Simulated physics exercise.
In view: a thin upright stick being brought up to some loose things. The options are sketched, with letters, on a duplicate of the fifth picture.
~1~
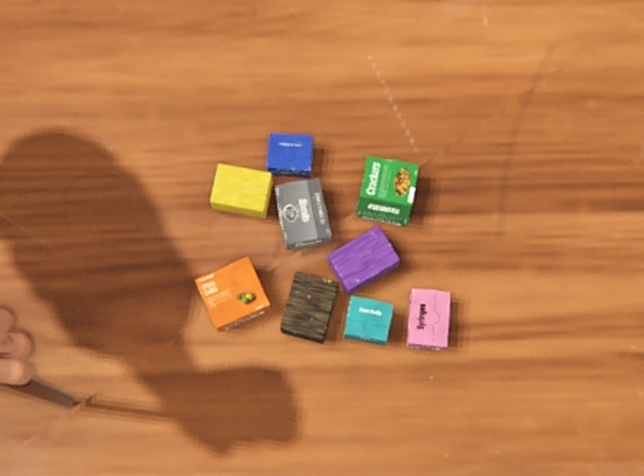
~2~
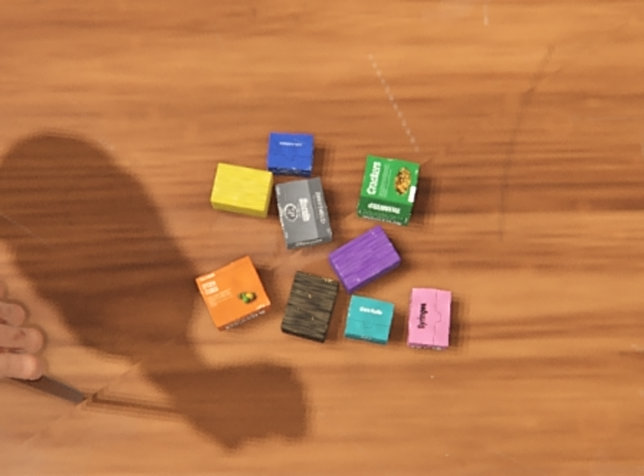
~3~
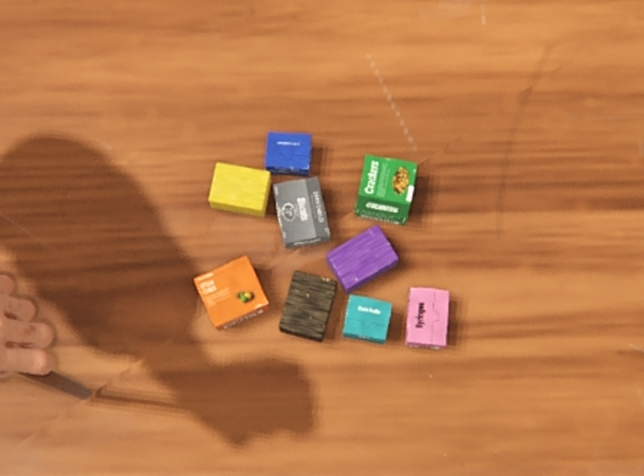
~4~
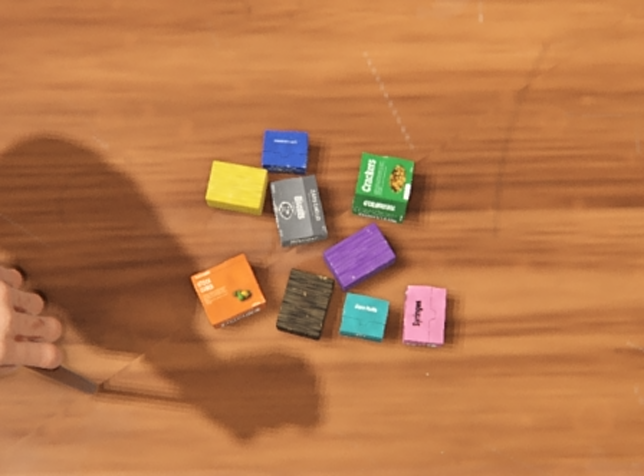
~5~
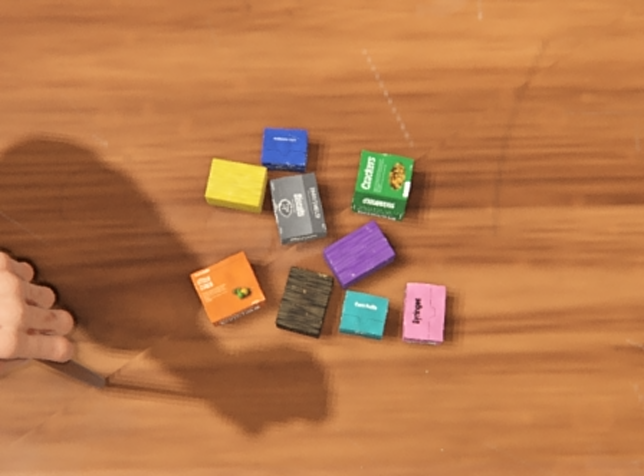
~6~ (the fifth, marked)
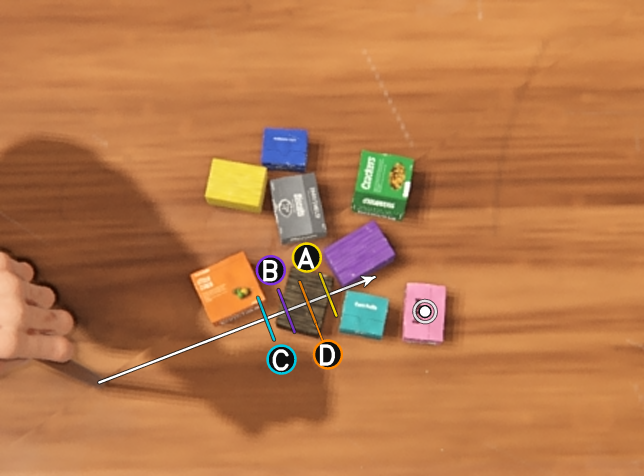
A wooden tabletop with streaky brown grain is seen from almost straight above. Nine small boxes and blocks sit loosely grouped near the middle: blue and yellow at upper left, green at upper right, grey and purple between, and orange, black, turquoise and pink along the bottom. A hand holding a thin stick shifts slightly at the left edge, its broad shadow creeping right, while the view drifts very slightly.
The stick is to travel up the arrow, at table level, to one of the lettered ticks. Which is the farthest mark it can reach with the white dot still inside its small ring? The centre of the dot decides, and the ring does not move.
At D, and not beyond.
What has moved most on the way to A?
It is the black block.
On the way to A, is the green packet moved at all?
No.
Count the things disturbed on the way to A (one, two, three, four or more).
It has moved four or more.
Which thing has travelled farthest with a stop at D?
It is the black block.
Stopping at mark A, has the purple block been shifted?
Yes.
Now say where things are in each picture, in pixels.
Pink box (428, 319); green packet (387, 191); yellow block (242, 191), in the first picture.
Yellow block (242, 191); orange packet (234, 295), in the second picture.
Purple block (363, 259); turquoise packet (367, 320), in the third picture.
Black block (305, 305); blue box (286, 153), in the fourth picture.
Grey box (298, 209); pink box (423, 314); green packet (382, 186), in the fifth picture.
On the marked copy, A at (329, 295); B at (286, 311); C at (266, 319); D at (308, 303); the arrow from (99, 383) to (375, 277); the white dot at (425, 311).
Taking D. A third of the way, foot of the stick (176, 353).
Two thirds of the way, foot of the stick (251, 325).
When it is over, foot of the stick (308, 303); black block (337, 305); turquoise packet (380, 318); the dot is still in its ring.
As for the rest, A shifts the dotted thing to (442, 321); B keeps the dot in but is short; C keeps the dot in but is short.
